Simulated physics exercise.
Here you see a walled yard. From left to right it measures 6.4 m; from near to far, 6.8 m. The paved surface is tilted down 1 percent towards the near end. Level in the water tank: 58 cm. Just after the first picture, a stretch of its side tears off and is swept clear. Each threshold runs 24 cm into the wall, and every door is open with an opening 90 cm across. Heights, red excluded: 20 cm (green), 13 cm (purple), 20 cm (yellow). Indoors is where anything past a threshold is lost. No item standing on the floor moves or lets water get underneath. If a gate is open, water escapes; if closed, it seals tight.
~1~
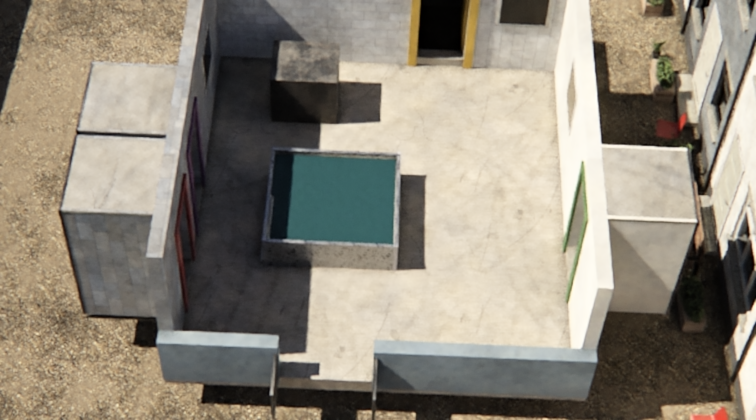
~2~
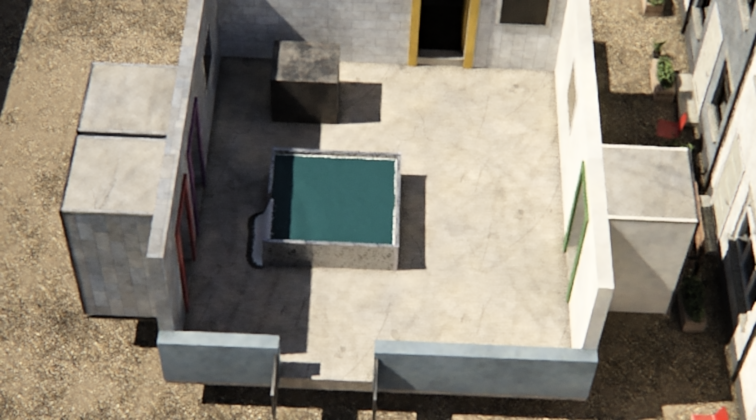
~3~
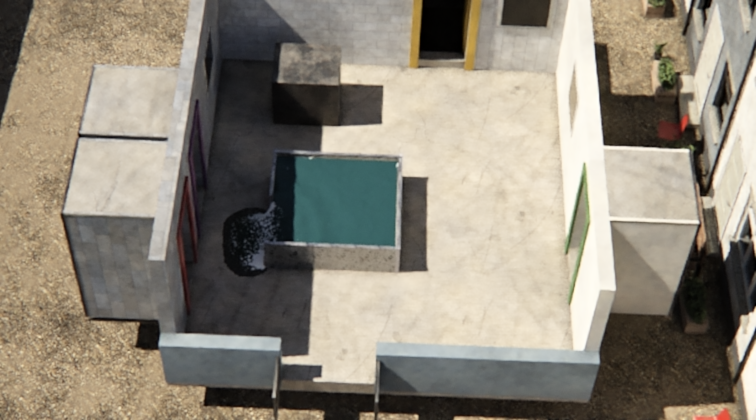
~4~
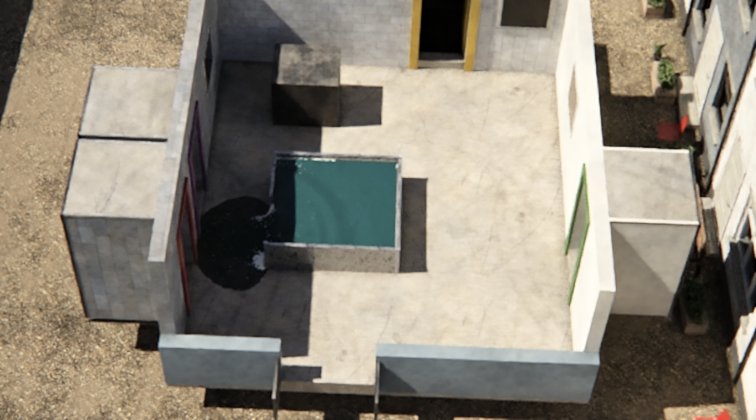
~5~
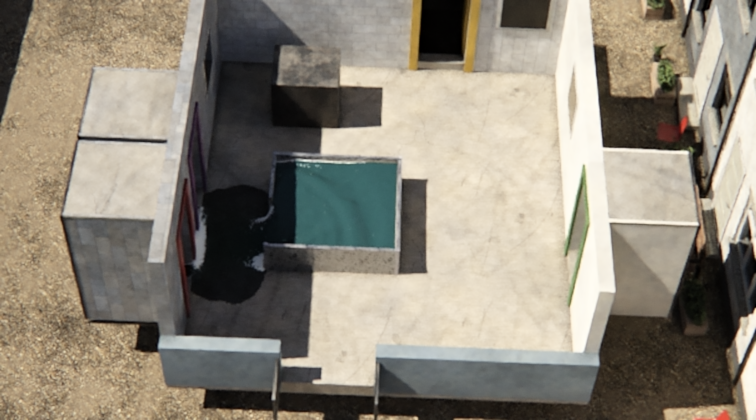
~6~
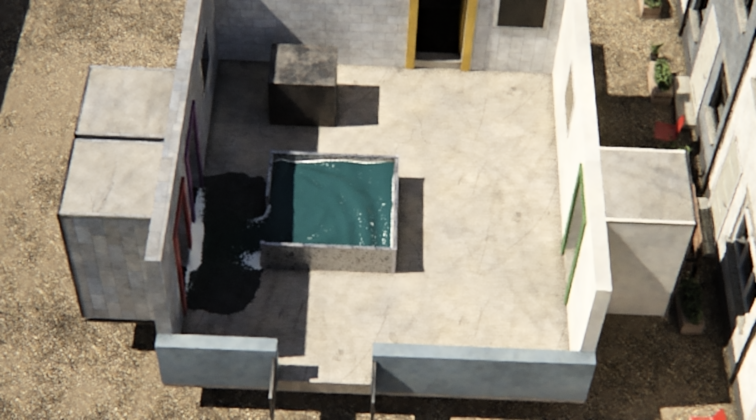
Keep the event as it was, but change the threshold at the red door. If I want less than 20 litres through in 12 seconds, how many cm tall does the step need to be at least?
You would need about 25 cm.
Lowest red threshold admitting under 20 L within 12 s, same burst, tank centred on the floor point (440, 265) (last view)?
Minimum: Approx. 20 cm.
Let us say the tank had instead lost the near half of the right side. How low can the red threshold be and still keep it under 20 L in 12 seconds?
I'd say close to 6.5 cm.
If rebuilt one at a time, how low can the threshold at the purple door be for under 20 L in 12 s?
Roughly 27 cm at the purple door.
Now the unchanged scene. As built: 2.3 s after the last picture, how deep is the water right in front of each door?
In cm - green: 0, red: 18, purple: 21, yellow: 0.
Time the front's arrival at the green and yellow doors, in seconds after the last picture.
Green 5.0 s, yellow 5.0 s.
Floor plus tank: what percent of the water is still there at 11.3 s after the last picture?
Some 76 %.
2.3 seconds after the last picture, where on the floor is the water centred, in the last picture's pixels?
The centre of all the water is around (287, 236).
Then, 0.7 s after the last picture water covers 10 % of the floor, deepest (41 cm) near (204, 247); 24 cm at the red door, 39 litres in over its 7 cm threshold.
Then, 2.3 s after the last picture water covers 30 % of the floor, deepest (30 cm) near (179, 354); 18 cm at the red door, 180 litres in over its 7 cm threshold.
Then, 11.3 s after the last picture water covers 90 % of the floor, deepest (10 cm) near (178, 363); 6 cm at the red door, 309 litres in over its 7 cm threshold.
At the red door as built, the water peaked near 24 cm, 0.9 s after the last picture.
Run again over the same 12 s with other heights there, 34 litres in over 22.5 cm, 5 litres over 30.5 cm. The limit of 20 litres is kept from about 25 cm up.
